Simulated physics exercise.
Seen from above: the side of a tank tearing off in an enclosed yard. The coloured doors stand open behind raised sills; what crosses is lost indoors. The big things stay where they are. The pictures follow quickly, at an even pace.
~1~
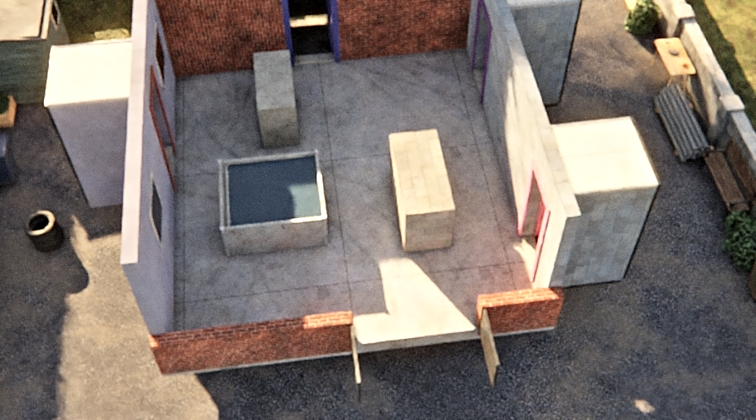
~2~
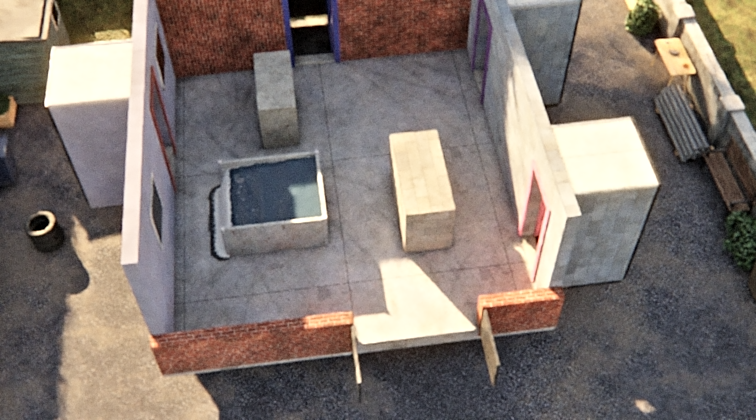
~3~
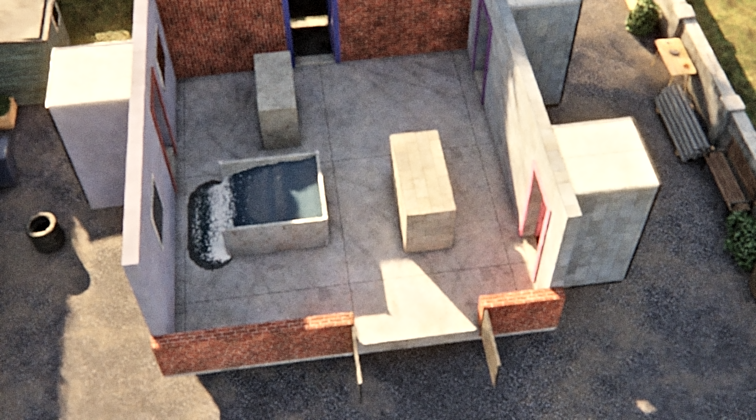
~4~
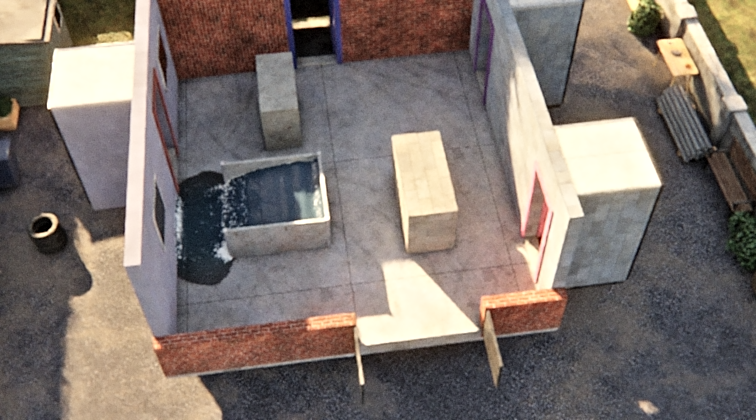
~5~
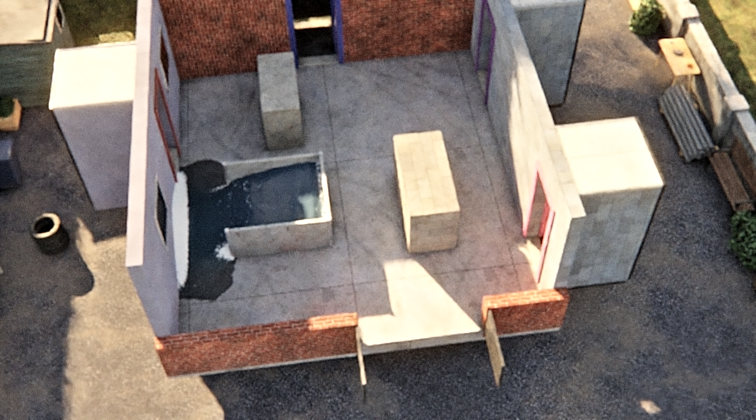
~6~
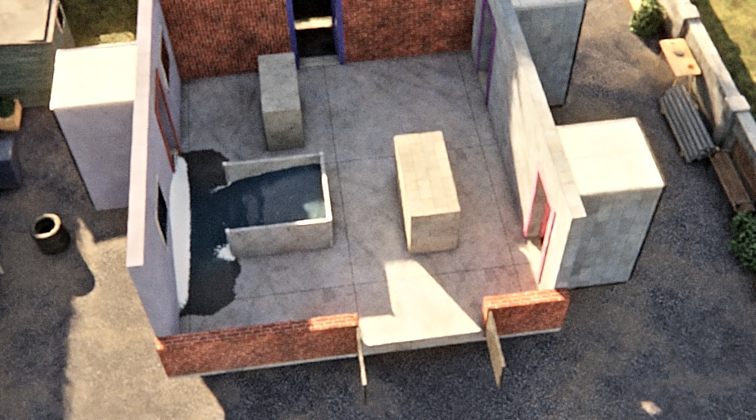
Dark water sits still in a rectangular tank inside a roofless walled yard, then pours out through the tank's open left side, spreads across the concrete floor to the left wall, and runs along it in both directions with white foam.
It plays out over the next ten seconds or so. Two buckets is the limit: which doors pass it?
In the end: The pink door lets in a lot; the red door admits no more than that; the blue door admits no more than that; the purple door admits no more than that.
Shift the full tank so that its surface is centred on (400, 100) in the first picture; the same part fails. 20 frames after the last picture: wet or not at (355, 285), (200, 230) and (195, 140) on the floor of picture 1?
One after the other: Wet, wet, covered.
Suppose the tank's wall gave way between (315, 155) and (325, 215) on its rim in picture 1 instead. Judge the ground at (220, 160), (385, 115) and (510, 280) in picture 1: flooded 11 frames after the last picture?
As listed: Free of water, under water, clear.
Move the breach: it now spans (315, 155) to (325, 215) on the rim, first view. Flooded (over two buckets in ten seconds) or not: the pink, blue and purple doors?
My reading: The pink one is under; the blue one goes over; the purple one is over.
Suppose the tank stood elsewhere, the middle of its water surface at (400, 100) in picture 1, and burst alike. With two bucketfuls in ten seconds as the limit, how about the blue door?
In short: Blue door takes more.
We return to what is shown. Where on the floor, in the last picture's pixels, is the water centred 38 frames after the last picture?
At about (305, 190).
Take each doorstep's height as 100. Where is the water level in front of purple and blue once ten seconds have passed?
About 70 and 90 per cent.
A moment on, water covers 15 % of the floor; the pink door not reached, the red door under two buckets in, the blue door not reached, the purple door not reached.
Next, water covers 30 % of the floor; the pink door not reached, the red door under two buckets in, the blue door not reached, the purple door not reached.
Then, water covers 55 % of the floor; the pink door not reached, the red door under two buckets in, the blue door wet at the sill, nothing in, the purple door not reached.
Later, water covers 80 % of the floor; the pink door over two buckets in, the red door under two buckets in, the blue door under two buckets in, the purple door under two buckets in.
In the end, water covers 100 % of the floor; the pink door over two buckets in, the red door under two buckets in, the blue door under two buckets in, the purple door under two buckets in.
